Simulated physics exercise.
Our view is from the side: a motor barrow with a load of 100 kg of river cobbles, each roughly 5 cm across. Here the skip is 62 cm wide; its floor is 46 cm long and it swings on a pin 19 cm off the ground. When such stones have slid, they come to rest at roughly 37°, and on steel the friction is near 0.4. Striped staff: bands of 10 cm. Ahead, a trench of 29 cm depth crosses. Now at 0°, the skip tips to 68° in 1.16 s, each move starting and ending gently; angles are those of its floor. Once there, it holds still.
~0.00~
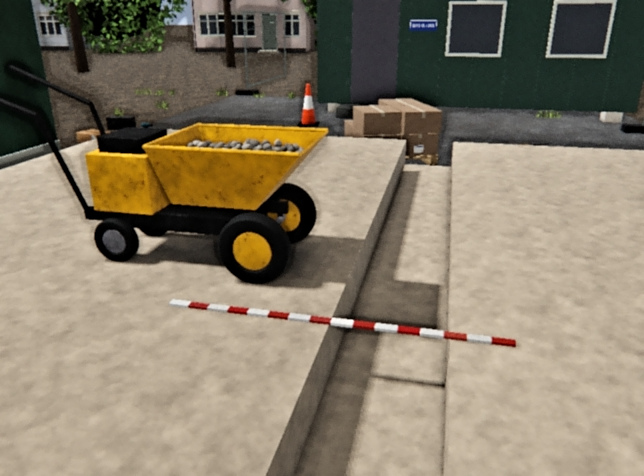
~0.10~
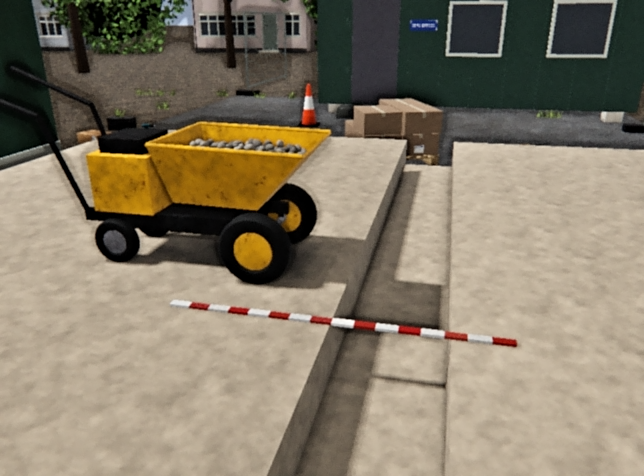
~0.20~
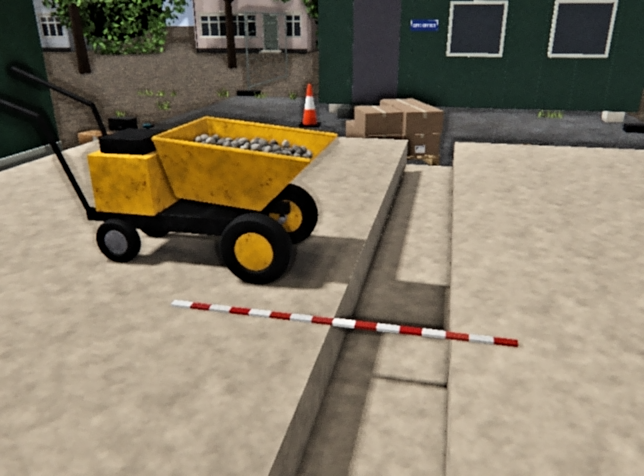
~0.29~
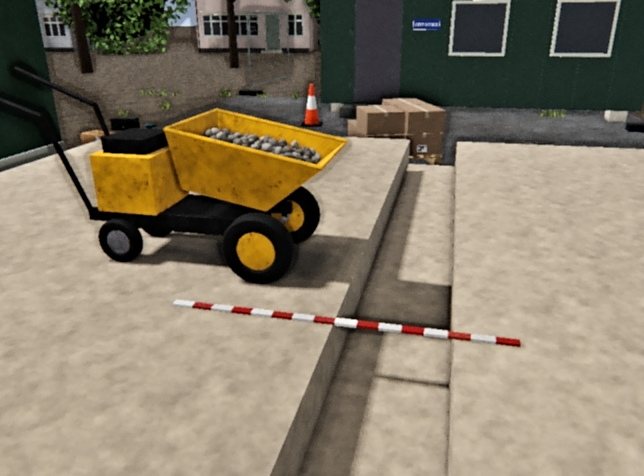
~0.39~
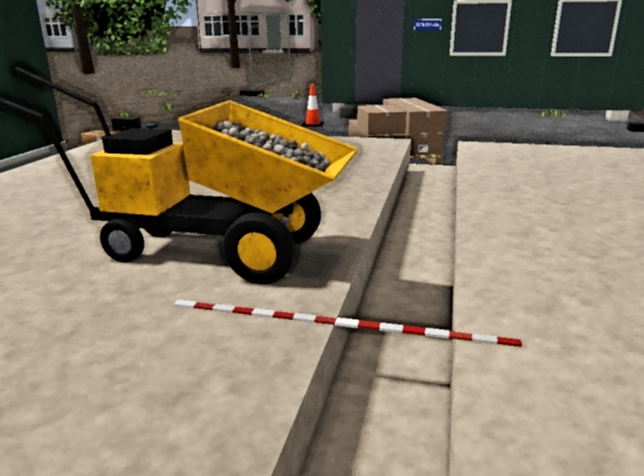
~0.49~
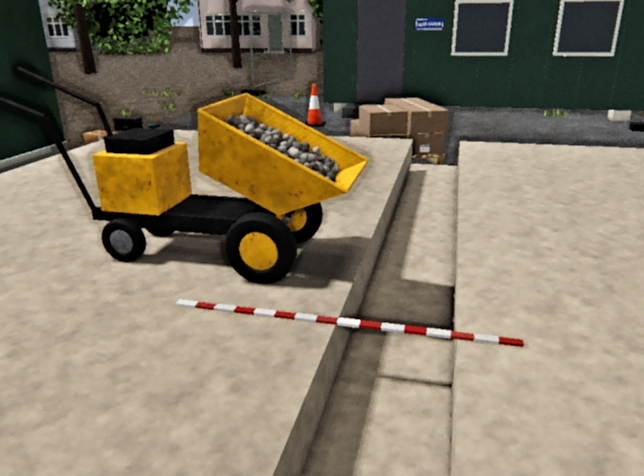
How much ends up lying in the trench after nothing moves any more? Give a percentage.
A share of about 100 per cent.
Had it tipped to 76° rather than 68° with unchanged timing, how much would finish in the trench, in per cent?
About 100 per cent would end up in the trench.
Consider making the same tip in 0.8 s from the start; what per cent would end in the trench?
Probably about 100 in a hundred.
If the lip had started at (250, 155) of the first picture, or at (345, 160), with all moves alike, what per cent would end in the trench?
The first gives about 85 percent and the second about 80 percent.
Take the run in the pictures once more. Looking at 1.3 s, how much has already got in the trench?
30 per cent or so by then.
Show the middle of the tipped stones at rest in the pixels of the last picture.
Around (417, 311).
After 0.9 s the floor is at 57°; 100 % in the skip; the foremost stones are at (360, 220).
After 1.3 s the floor is at 68°; 71 % in the skip, 29 % in the trench; the foremost stones are at (440, 322).
After 1.6 s the floor is at 68°; 33 % in the skip, 67 % in the trench; the foremost stones are at (456, 317).
After 3.6 s the floor is at 68°; 0 % in the skip, 100 % in the trench; the foremost stones are at (458, 317).
